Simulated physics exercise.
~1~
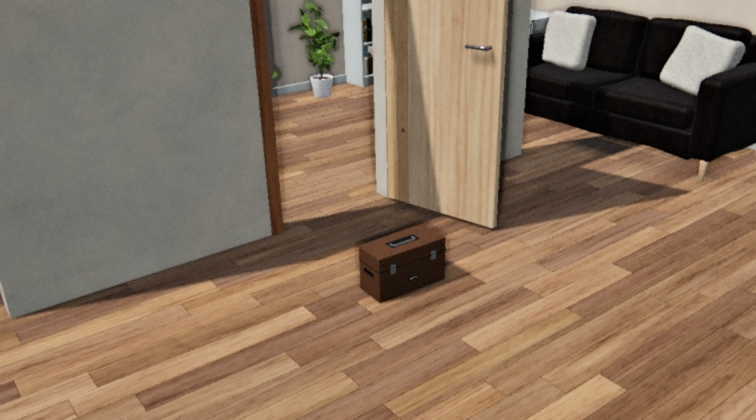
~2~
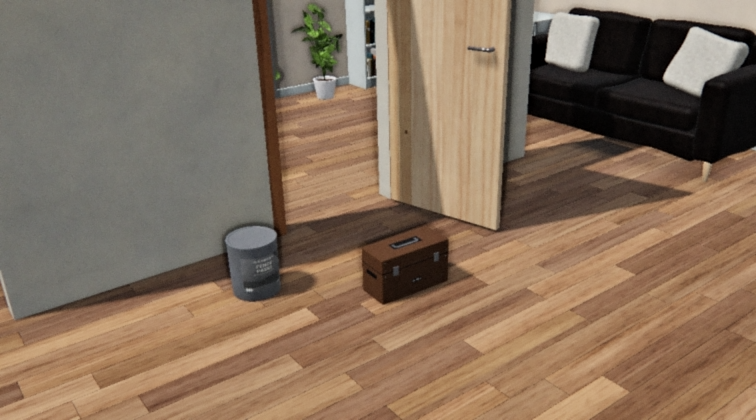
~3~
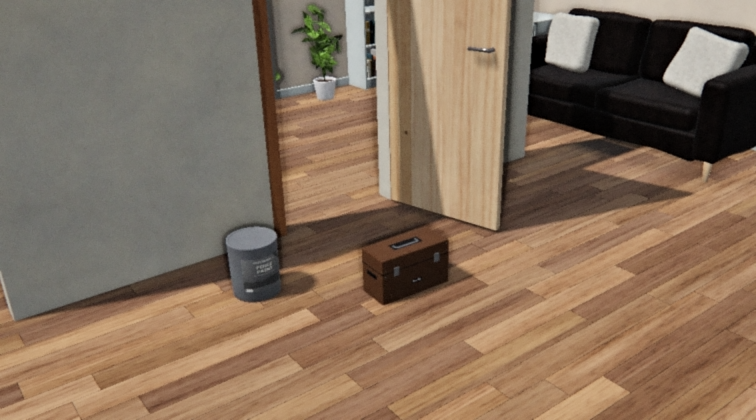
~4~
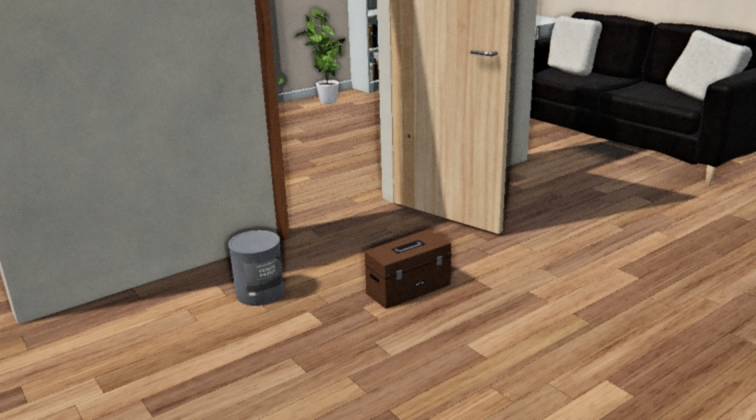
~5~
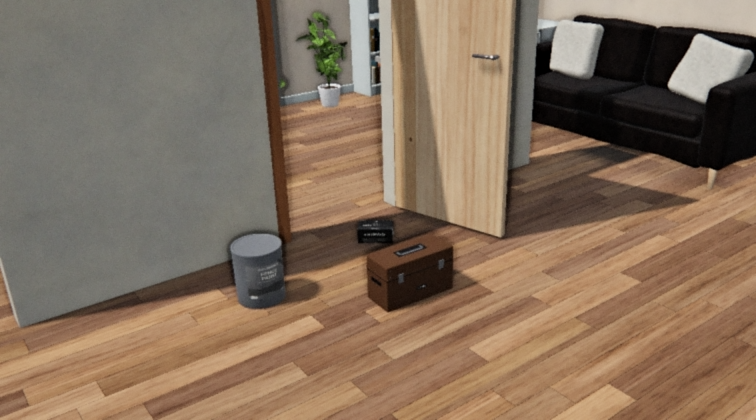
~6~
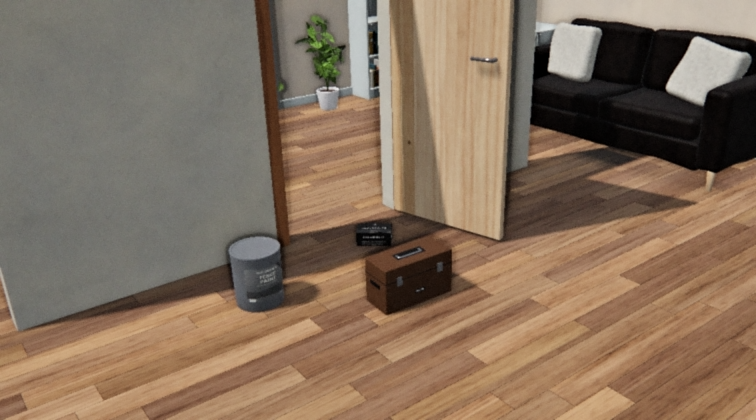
Wooden door standing wide open and still as a grey pail, then a small black box, appear near a brown toolbox.
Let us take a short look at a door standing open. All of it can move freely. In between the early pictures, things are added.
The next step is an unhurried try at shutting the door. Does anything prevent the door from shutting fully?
Sure enough, the door completes its swing here.
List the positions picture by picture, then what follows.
In the first picture, door wide open and still.
In the second picture, door wide open and still; grey pail (254, 264); brown toolbox (406, 264).
In the third picture, door wide open and still; grey pail (254, 264); brown toolbox (406, 265).
In the fourth picture, door wide open and still; grey pail (257, 268); brown toolbox (409, 268).
In the fifth picture, door wide open and still; grey pail (259, 271); brown toolbox (410, 272).
In the sixth picture, door wide open and still; black box (374, 234); grey pail (258, 274).
Then, 1.50 s after the last picture, open by 49°; black box slid a little near (370, 235).
Then, 2.00 s after the last picture, open by 22°; black box slid about its own width near (338, 229).
At rest, open by 0°; moved from the start, black box; the other 2 in place. Seen from the same camera at the end, black box near (316, 218).
